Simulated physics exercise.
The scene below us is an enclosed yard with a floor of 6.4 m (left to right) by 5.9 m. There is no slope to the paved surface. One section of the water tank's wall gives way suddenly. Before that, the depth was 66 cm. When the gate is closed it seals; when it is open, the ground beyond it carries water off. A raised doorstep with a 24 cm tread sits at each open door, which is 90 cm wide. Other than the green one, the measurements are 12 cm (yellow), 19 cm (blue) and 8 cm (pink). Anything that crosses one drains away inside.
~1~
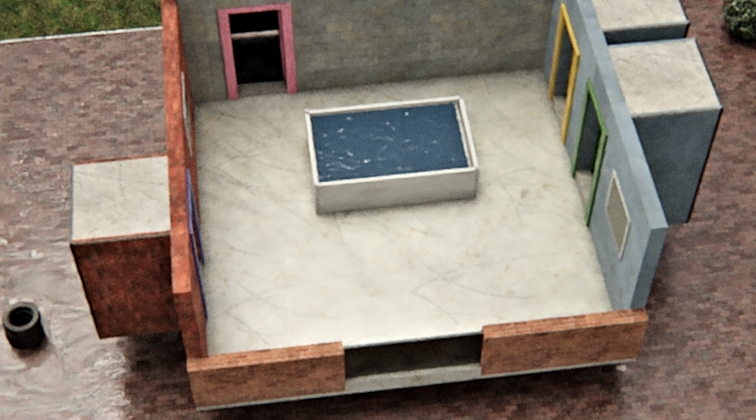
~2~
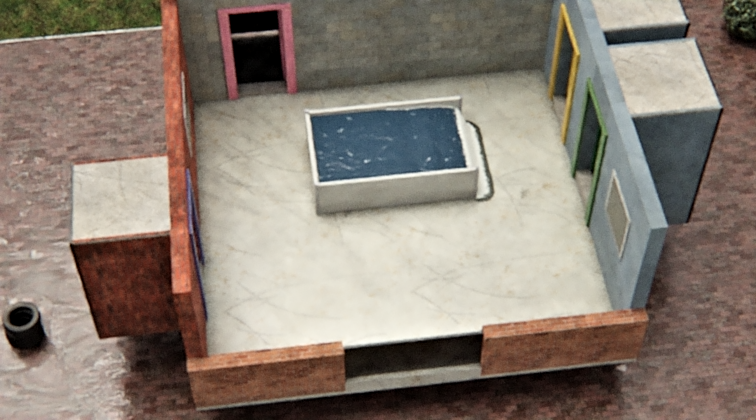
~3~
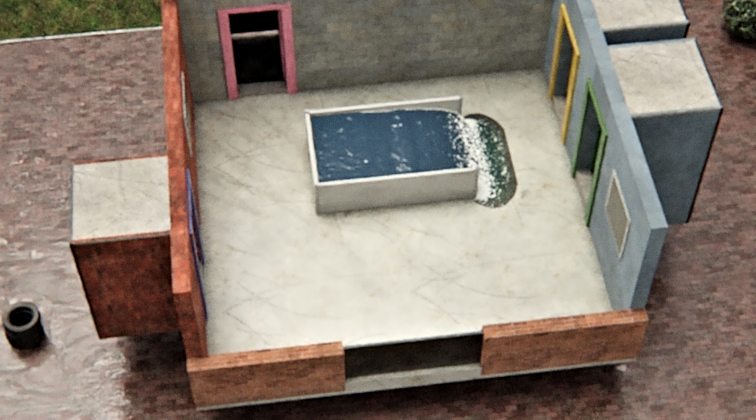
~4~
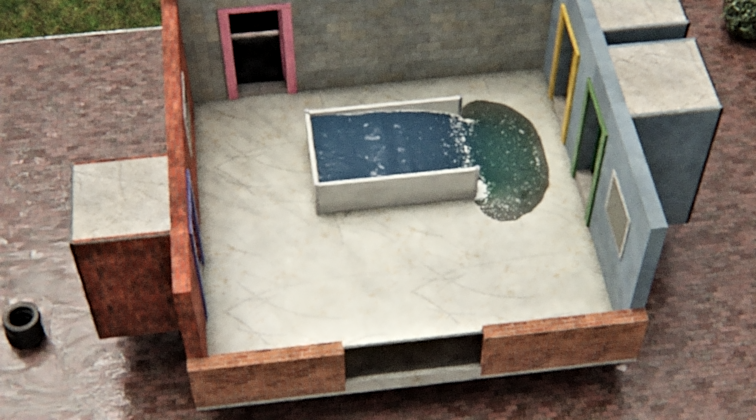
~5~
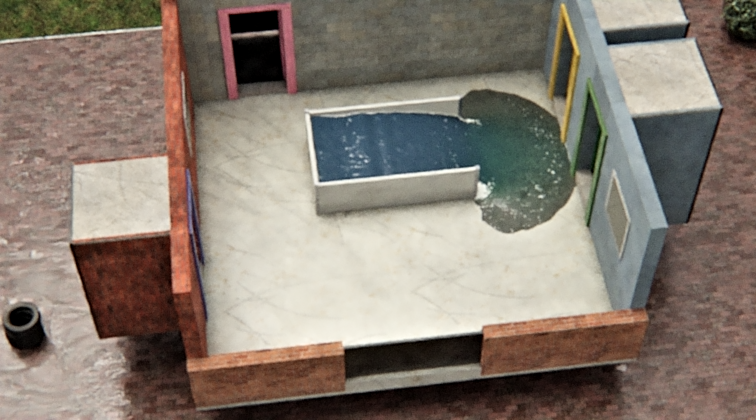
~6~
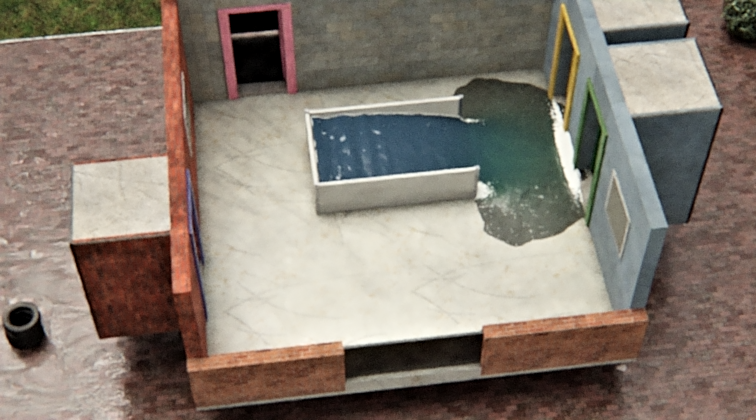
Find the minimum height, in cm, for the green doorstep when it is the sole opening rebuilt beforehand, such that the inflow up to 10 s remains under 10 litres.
The minimum height is about 29 cm.
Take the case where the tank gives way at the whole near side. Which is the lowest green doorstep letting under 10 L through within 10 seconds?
I'd say close to 5.5 cm.
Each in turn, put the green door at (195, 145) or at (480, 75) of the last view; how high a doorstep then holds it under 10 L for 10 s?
In turn: Roughly 13.0 cm, roughly 15 cm.
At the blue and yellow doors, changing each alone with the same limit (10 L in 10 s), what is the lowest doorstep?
Some 8.0 cm for blue, some 34 cm for yellow.
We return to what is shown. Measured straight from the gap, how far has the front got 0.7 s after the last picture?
3.2 m.
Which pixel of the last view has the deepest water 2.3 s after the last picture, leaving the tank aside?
Look close to (540, 73).
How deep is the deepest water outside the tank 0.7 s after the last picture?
42 cm.
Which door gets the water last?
That would be the blue door.
Then, 0.7 s after the last picture water covers 20 % of the floor, deepest (42 cm) near (563, 155); 30 cm at the green door, 5 litres in over its 23 cm doorstep.
Then, 2.3 s after the last picture water covers 40 % of the floor, deepest (36 cm) near (540, 73); 25 cm at the green door, 41 litres in over its 23 cm doorstep.
Then, 9.3 s after the last picture water covers 95 % of the floor, deepest (13 cm) near (210, 384); 5 cm at the green door, 44 litres in over its 23 cm doorstep.
At the green door as built, the water peaked near 32 cm, 1.3 s after the last picture.
Run again over the same 10 s with other heights there, 27 litres in over 25.5 cm, 1 litre over 34 cm. The limit of 10 litres is kept from about 29 cm up.
